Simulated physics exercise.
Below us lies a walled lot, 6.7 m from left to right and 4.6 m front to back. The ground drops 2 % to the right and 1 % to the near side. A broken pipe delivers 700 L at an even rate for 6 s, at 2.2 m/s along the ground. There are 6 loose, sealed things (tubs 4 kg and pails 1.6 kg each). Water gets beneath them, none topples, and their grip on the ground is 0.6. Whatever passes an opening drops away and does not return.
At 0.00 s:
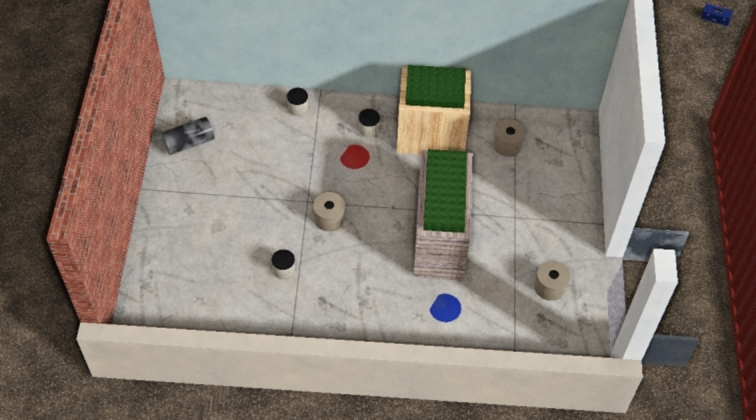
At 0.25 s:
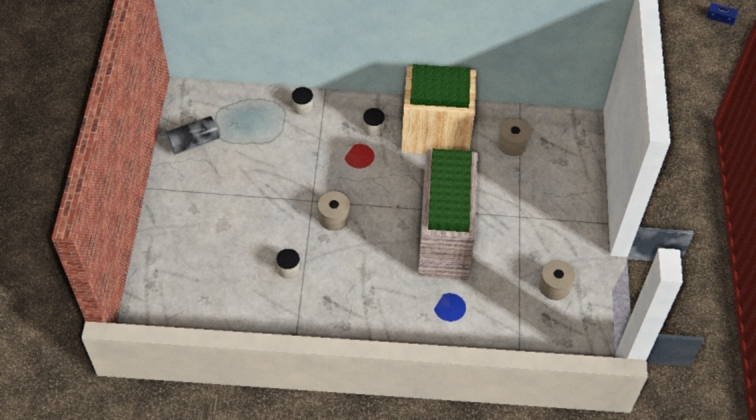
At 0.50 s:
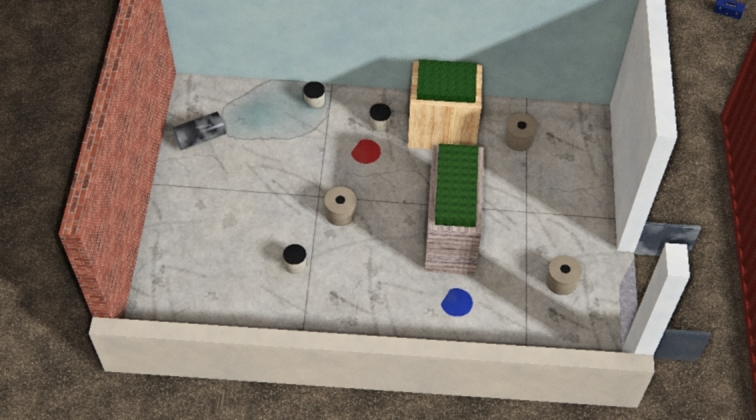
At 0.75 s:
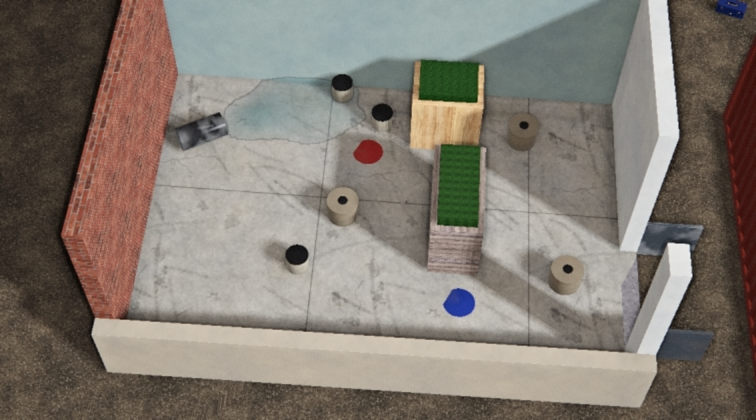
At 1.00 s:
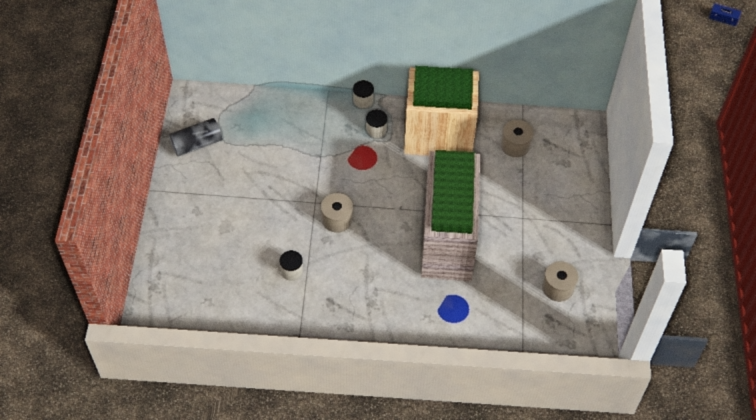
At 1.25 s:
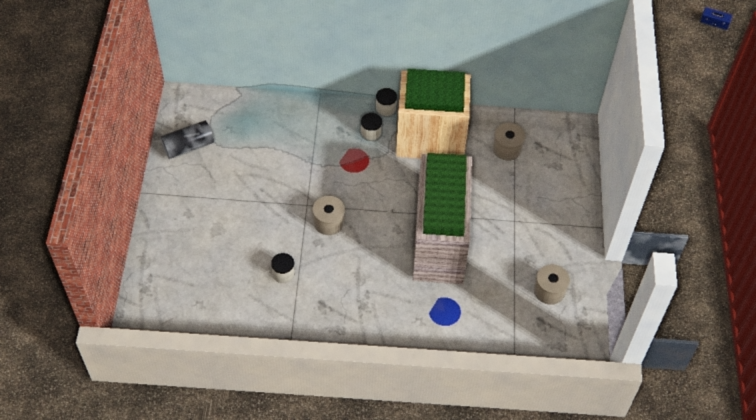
In a walled lot, water spreads from a pipe and one pail slides right.
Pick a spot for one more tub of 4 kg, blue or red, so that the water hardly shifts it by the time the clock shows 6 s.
The blue one is safe.
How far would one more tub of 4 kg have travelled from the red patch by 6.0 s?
Some 80 cm.
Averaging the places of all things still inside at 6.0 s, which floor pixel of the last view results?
Around (397, 230).
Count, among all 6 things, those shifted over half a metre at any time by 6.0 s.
2 of them.
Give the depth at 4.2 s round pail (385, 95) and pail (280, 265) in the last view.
About 14 and 0 cm.
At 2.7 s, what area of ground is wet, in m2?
Roughly 7.0 m2.
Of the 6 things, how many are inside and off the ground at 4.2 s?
1 of them.
After 1.8 s on blue it would be 0 cm off in 0 cm of water; on red it would be 0 cm off in 1 cm of water.
After 2.7 s on blue it would be 0 cm off in 0 cm of water; on red it would be 27 cm off in 3 cm of water.
After 4.2 s on blue it would be 0 cm off in 0 cm of water; on red it would be 73 cm off in 3 cm of water.
After 6.0 s on blue it would be 0 cm off in 1 cm of water; on red it would be 89 cm off in 3 cm of water.
